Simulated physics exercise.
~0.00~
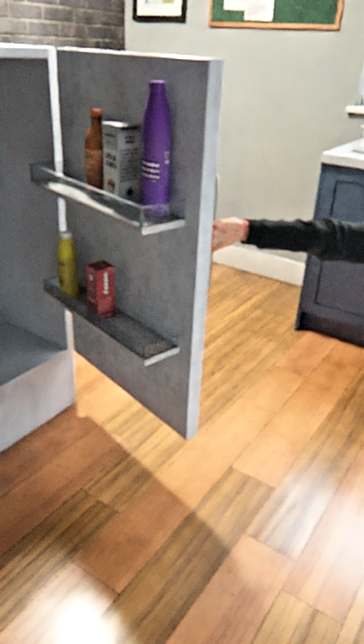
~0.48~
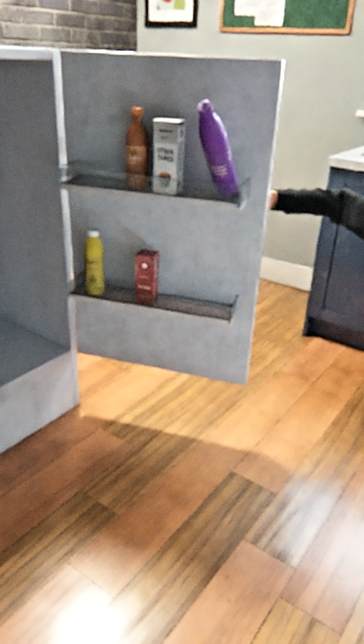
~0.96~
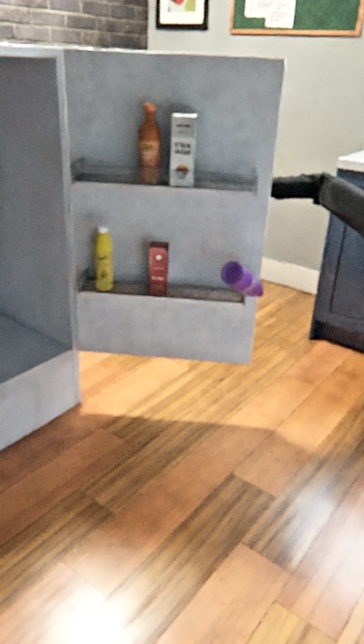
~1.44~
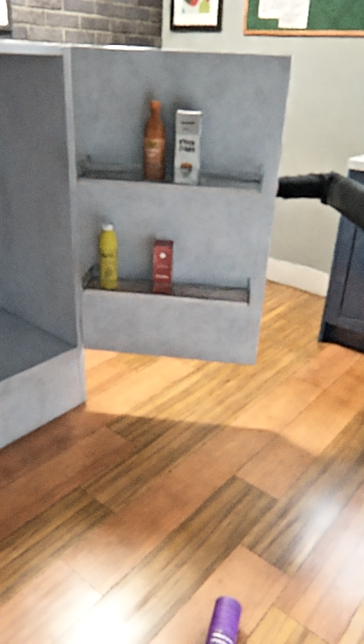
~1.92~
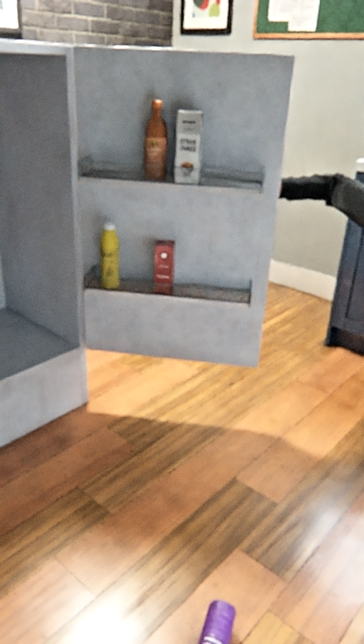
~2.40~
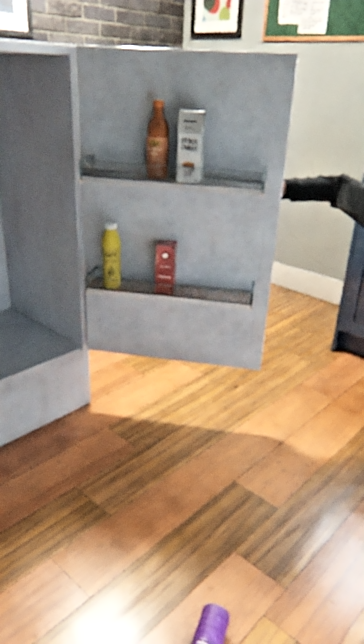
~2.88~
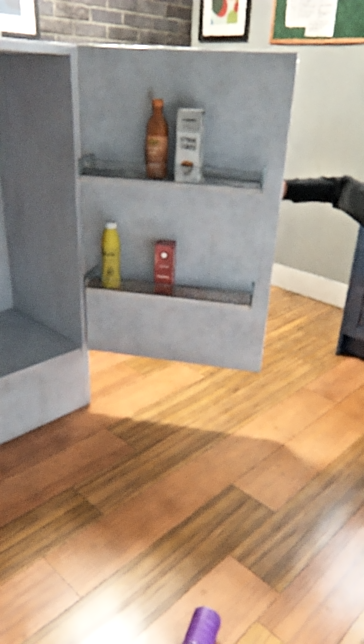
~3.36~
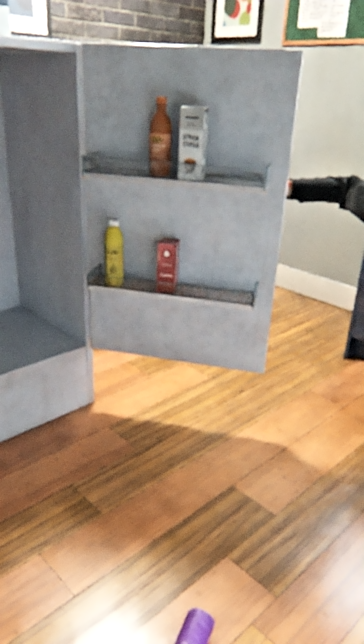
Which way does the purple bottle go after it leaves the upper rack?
The purple bottle moves down, dropping past the lower rack to the wooden floor.
A fridge door swings wider by hand, and a purple bottle falls to the floor.
